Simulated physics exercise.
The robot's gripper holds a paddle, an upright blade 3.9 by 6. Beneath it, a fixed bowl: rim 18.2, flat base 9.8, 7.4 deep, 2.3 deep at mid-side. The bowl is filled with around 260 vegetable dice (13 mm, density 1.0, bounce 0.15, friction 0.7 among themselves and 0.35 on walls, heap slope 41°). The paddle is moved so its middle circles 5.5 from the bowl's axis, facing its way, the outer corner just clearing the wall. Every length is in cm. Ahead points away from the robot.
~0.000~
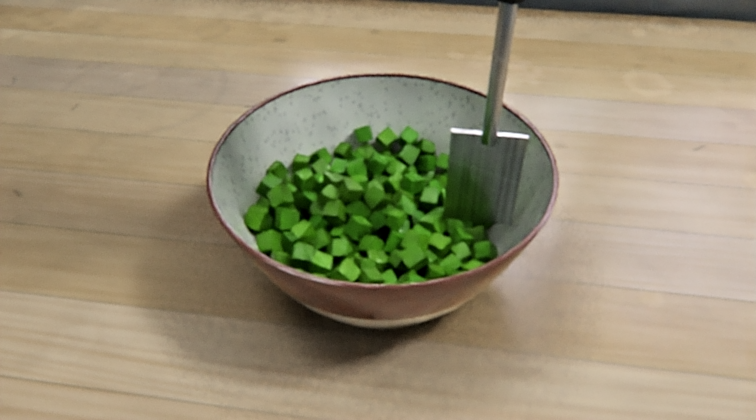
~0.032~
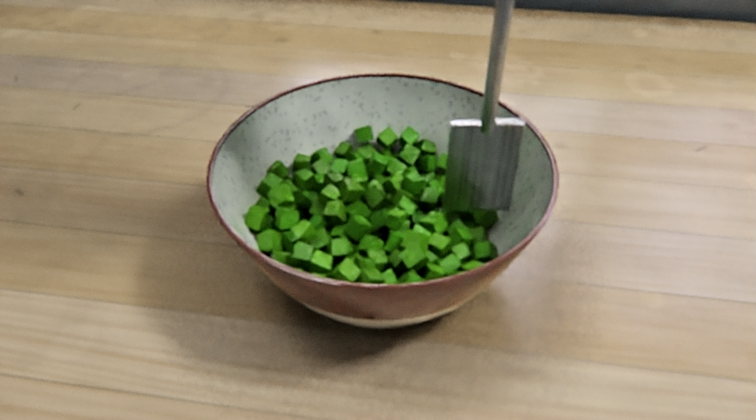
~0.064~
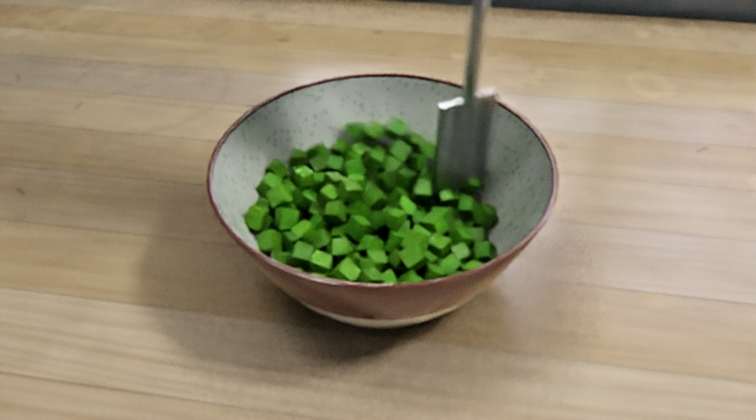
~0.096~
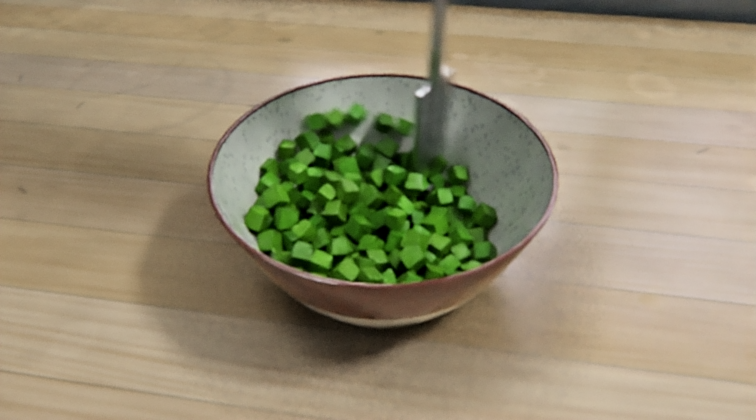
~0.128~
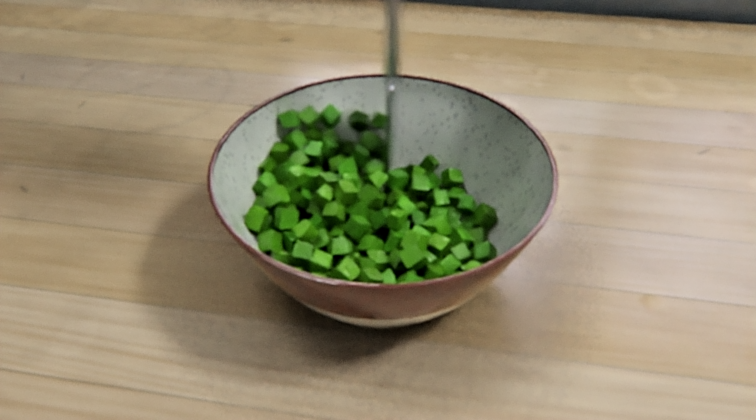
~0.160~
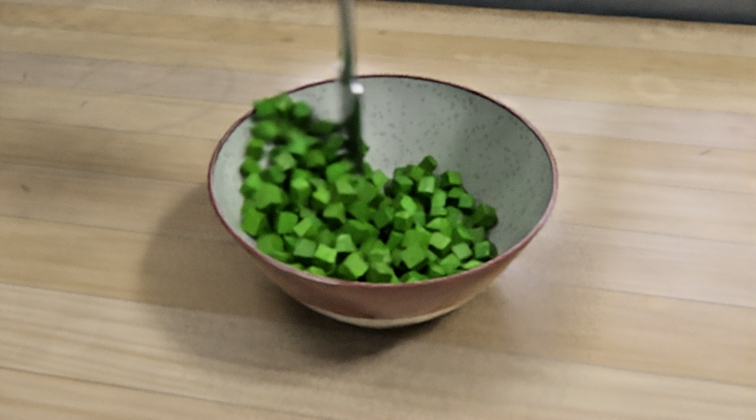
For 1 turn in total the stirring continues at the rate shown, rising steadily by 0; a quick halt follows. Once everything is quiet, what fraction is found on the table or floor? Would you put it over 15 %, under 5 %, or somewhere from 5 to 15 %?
I would put it over 15 %.
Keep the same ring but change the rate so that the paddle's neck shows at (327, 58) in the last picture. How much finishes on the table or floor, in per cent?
Around 25 in a hundred.
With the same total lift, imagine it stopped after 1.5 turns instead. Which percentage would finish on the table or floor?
Close to 35 in a hundred.
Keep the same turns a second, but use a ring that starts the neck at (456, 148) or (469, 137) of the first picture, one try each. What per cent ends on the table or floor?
I'd guess some 25 and 25 percent.
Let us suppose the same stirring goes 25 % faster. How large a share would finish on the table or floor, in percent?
Estimate: Near 25 in a hundred.
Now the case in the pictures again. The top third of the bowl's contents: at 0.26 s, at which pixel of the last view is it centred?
Roughly pixel (330, 245).
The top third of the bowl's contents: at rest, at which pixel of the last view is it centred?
(411, 156).
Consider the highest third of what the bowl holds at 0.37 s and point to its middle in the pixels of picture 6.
Near pixel (479, 230).
By 0.26 s, 210° round, highest piece 9 above the table; 251 in the bowl, 6 in flight or on the tool.
By 0.37 s, 298° round, highest piece 10 above the table; 233 in the bowl, 5 on the table or floor, 19 in flight or on the tool.
By 0.62 s, 0° round, highest piece 8 above the table; 204 in the bowl, 53 on the table or floor.
By 1.32 s, 0° round, highest piece 8 above the table; 204 in the bowl, 53 on the table or floor.
Final count, 204 in the bowl, 53 on the table or floor. That is 21 % on the table or floor.
